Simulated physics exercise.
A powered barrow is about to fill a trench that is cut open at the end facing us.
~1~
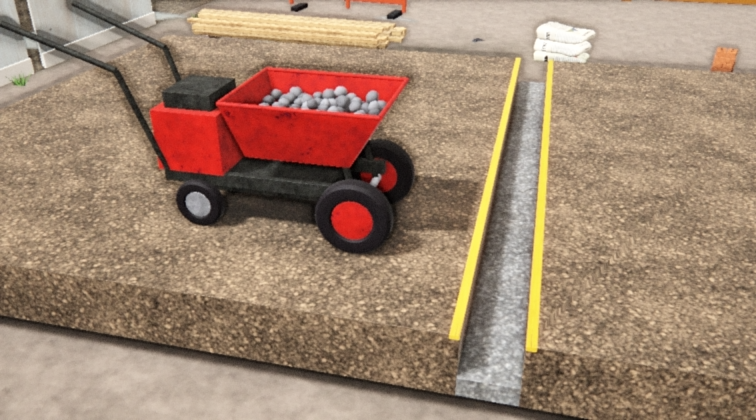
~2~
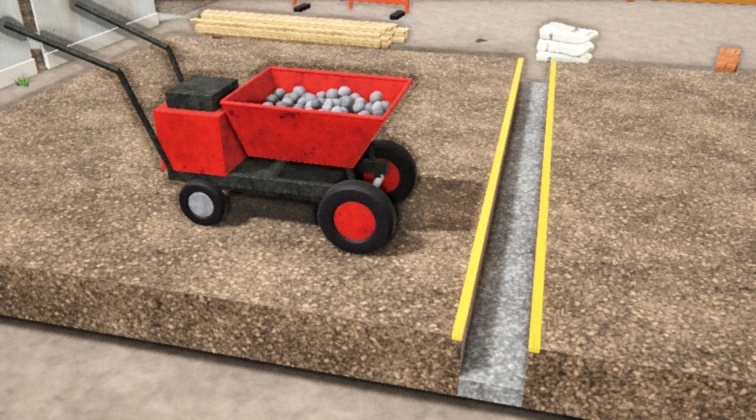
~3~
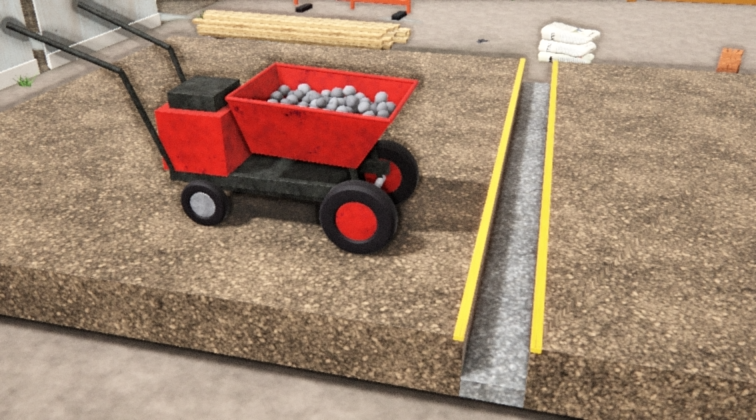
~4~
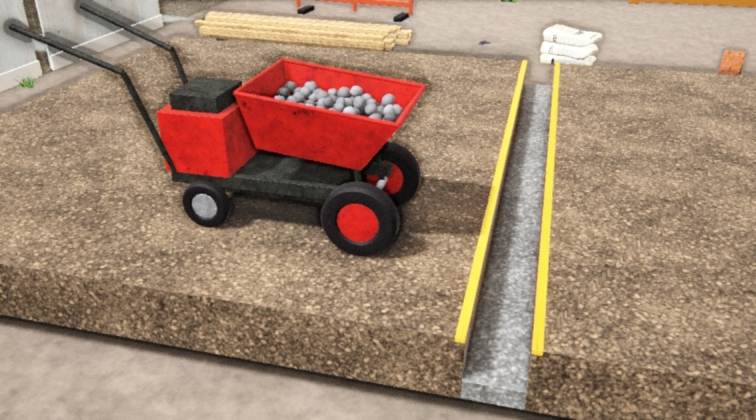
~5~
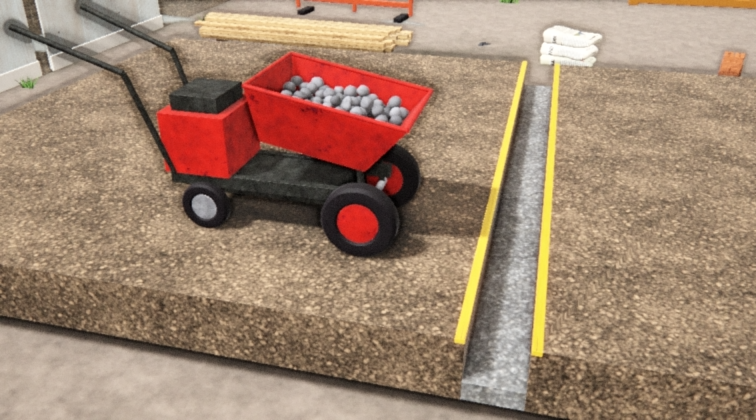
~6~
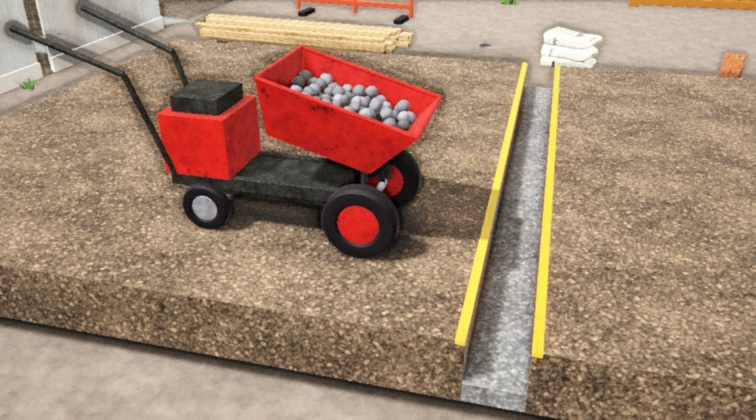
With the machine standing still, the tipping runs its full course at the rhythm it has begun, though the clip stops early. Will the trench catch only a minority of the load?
No. Most of it.
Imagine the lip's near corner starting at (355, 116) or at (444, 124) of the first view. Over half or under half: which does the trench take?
At the earlier place the greater portion ends between the edges, at the later place the lesser portion.
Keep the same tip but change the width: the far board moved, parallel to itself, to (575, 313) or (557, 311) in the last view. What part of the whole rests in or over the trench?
You'd get 100 in a hundred the first time and 100 in a hundred the second.
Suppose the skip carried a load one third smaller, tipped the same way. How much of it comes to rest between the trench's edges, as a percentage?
About 100 per cent.
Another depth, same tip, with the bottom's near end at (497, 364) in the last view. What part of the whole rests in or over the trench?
The share would be roughly 80 per cent.
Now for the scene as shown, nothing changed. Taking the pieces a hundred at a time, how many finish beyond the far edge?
I'd put it at around 0 percent.
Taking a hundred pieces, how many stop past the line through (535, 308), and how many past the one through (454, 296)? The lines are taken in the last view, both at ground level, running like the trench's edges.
Estimate, first then second: 0 %, 100 %.
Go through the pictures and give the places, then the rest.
Lip of the skip at (380, 118), level; top of the load at (324, 111), round cobbles; first edge of the trench at (464, 293); far edge at (535, 303), the trench over half as wide as the skip, and about as deep as wide, in the first frame.
Lip of the skip at (384, 119), level; top of the load at (312, 107), in the second frame.
Lip of the skip at (390, 121), tipped barely; top of the load at (313, 112), in the third frame.
Lip of the skip at (399, 126), tipped a little; top of the load at (311, 105), in the fourth frame.
Lip of the skip at (407, 131), tipped a little; top of the load at (318, 102), in the fifth frame.
Lip of the skip at (417, 138), tipped clearly; top of the load at (310, 94); first edge of the trench at (470, 298); far edge at (541, 308), in the sixth frame.
Soon, skip tipped steeply; all in the skip.
A while on, skip tipped steeply; nearly all in the skip; a small part in or heaped over the trench; a small part falling.
Towards the end, skip tipped right over; about a quarter in the skip; a stray few short of the trench; most in or heaped over the trench; a stray few beyond it.
Finally, skip tipped right over; a stray few short of the trench; nearly all in or heaped over the trench; a stray few beyond it.
